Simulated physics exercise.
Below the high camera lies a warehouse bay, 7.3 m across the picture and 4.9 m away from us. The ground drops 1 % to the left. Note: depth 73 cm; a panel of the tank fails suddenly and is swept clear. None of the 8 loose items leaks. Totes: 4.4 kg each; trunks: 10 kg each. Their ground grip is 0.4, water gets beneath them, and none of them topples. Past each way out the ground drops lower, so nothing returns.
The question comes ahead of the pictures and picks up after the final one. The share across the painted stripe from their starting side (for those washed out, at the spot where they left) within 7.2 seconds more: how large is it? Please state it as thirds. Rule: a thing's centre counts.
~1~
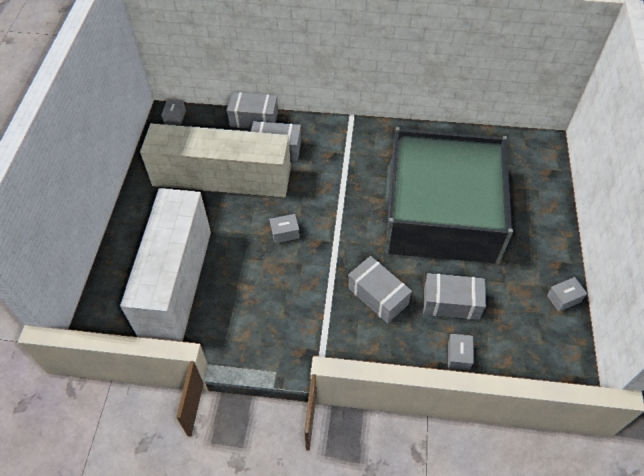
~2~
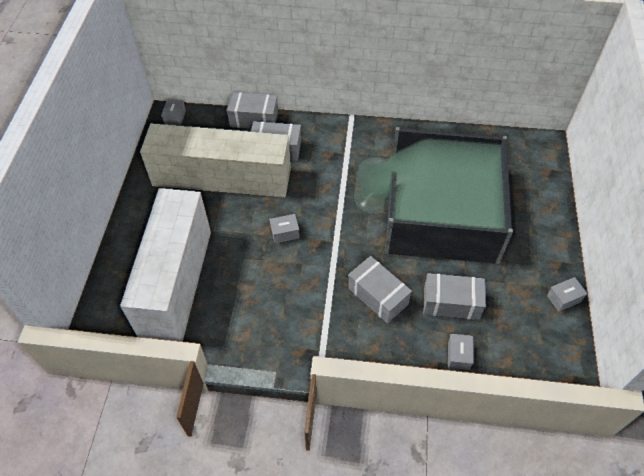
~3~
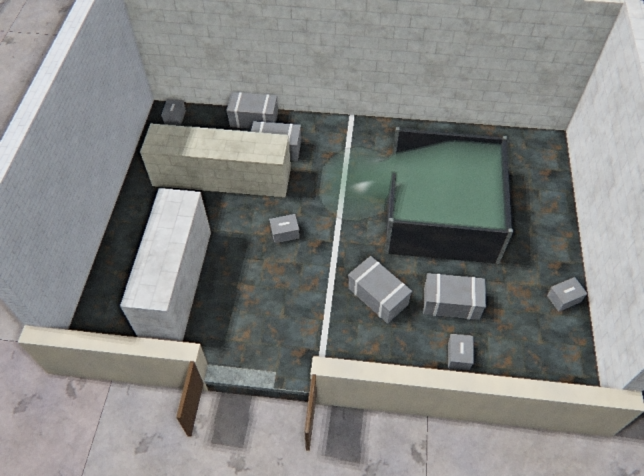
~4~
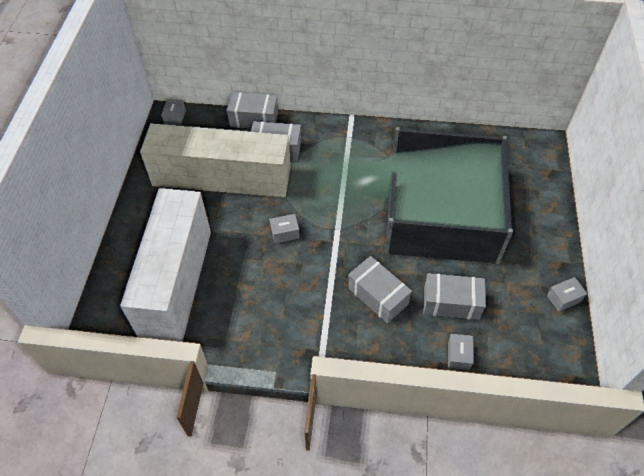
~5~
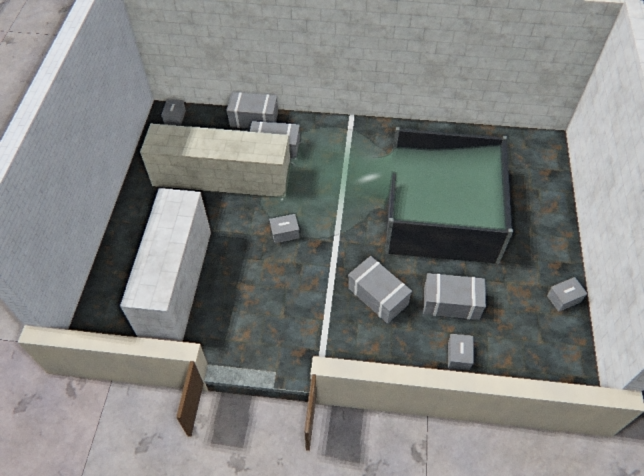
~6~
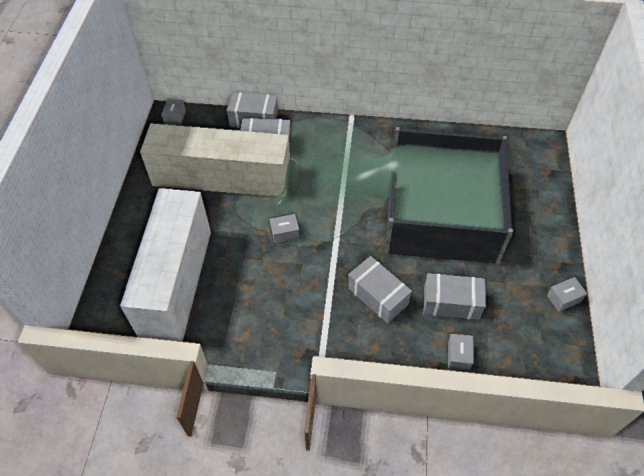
That would be a minority below one third.
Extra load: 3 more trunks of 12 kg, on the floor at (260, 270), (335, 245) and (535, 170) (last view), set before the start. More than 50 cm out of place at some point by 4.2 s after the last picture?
Order kept: Too far; not that far; not that far.
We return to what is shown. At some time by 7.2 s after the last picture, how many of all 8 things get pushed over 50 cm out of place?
The total is 4.
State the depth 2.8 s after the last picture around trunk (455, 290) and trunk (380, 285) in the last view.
About 0 and 0 cm.
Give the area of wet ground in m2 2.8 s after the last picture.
I'd estimate close to 20 m2.
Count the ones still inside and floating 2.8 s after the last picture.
3.
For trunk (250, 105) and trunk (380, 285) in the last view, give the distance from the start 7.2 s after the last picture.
Log: Item 1 = 80 cm; item 2 = 30 cm.
Then, 0.9 s after the last picture 0 of 8 are over the mark; 2 afloat.
Then, 2.8 s after the last picture 0 of 8 are over the mark; 3 afloat.
Then, 4.8 s after the last picture 0 of 8 are over the mark; 3 afloat.
Then, 7.2 s after the last picture 0 of 8 are over the mark; 3 afloat.
